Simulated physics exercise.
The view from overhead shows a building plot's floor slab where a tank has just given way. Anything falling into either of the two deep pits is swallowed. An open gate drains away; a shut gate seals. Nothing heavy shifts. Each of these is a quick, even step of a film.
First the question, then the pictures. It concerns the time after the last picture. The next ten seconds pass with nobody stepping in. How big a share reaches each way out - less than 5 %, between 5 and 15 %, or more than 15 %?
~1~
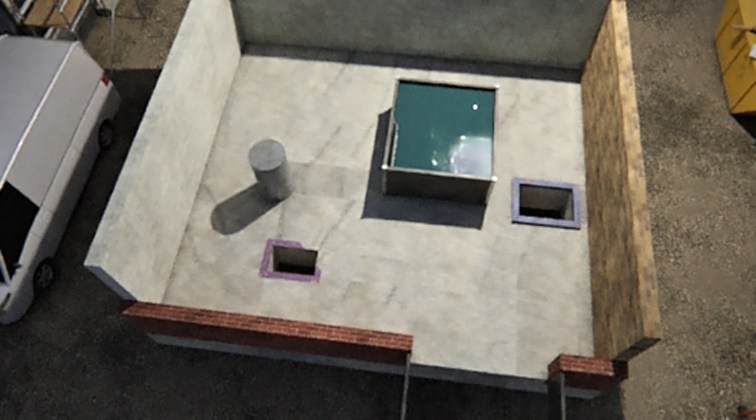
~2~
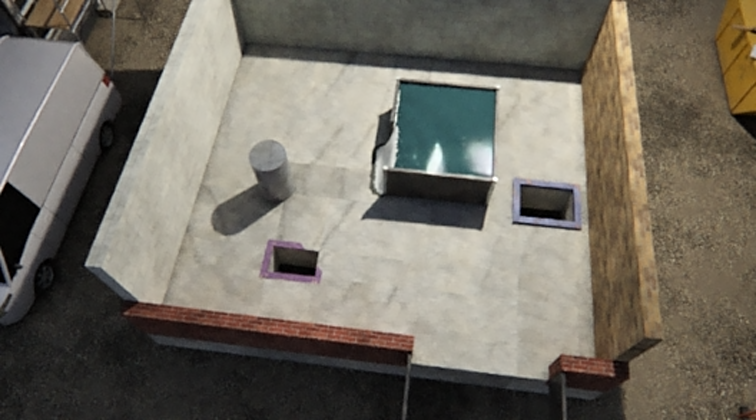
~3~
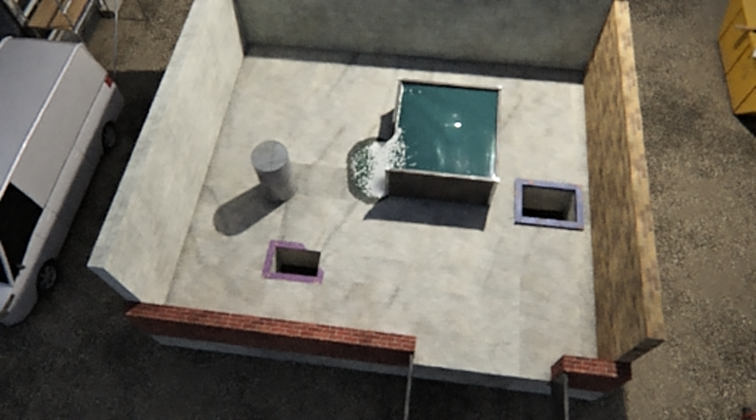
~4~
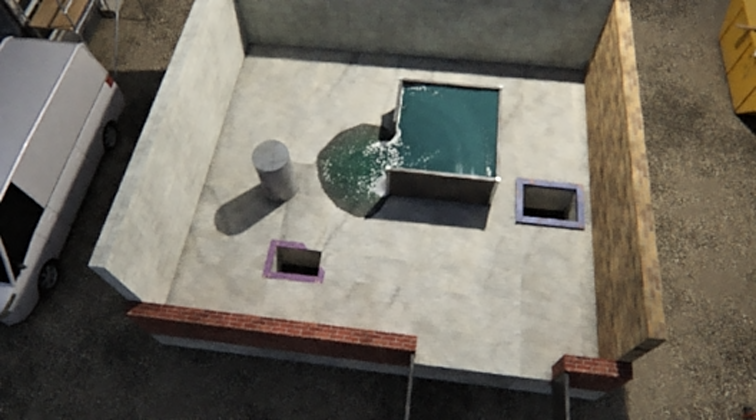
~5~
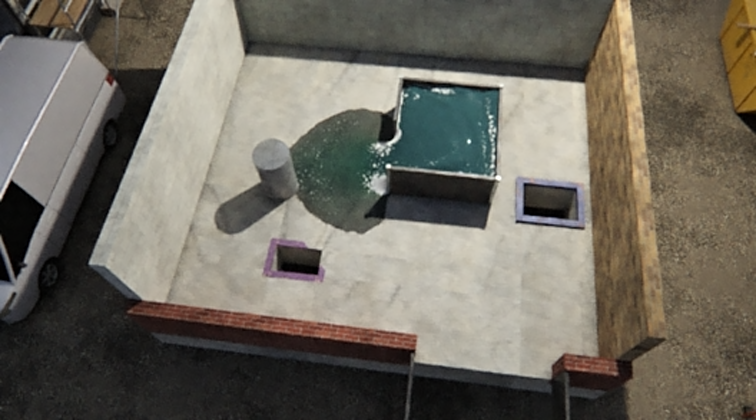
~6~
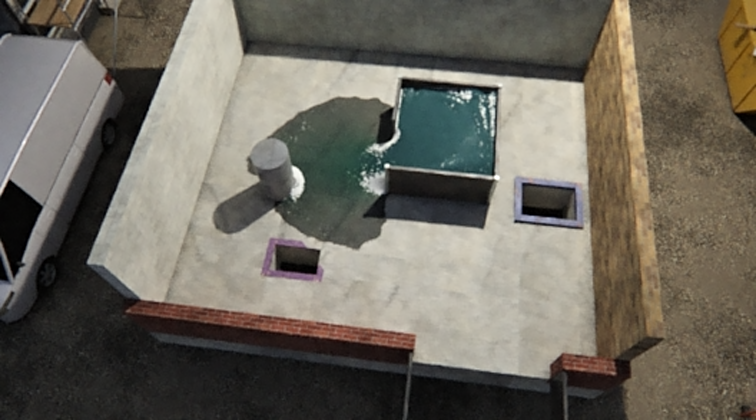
Outcome: The gate lands in the bottom band - below five per cent, the blue pit lands in the bottom band - below five per cent, the purple pit lands in the top band - past fifteen per cent.
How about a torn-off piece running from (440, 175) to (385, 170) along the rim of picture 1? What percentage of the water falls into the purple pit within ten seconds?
In percent, purple takes 14.
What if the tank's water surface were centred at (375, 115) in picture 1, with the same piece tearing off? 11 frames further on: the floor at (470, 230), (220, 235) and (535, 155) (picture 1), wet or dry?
Unflooded - soaked - unflooded.
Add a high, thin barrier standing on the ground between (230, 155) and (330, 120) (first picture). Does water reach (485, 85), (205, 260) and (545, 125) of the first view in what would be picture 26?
Same order as asked - unsoaked, soaked, unsoaked.
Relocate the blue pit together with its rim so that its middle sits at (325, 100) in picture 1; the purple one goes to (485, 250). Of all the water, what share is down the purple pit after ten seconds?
So the purple pit ends up with 2 in a hundred.
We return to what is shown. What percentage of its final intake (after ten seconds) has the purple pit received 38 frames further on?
My figure is 55 in a hundred.
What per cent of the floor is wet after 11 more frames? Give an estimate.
That works out at 35 %.
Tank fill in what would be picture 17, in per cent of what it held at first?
I'd put it close to 52 percent.
A moment on, water covers 30 % of the floor; the gate 0 %, the blue pit 0 %, the purple pit 1 %.
Next, water covers 35 % of the floor; the gate 0 %, the blue pit 0 %, the purple pit 4 %.
Then, water covers 40 % of the floor; the gate 0 %, the blue pit 0 %, the purple pit 7 %.
Later, water covers 80 % of the floor; the gate 0 %, the blue pit 0 %, the purple pit 12 %.
In the end, water covers 95 % of the floor; the gate 1 %, the blue pit 0 %, the purple pit 22 %.
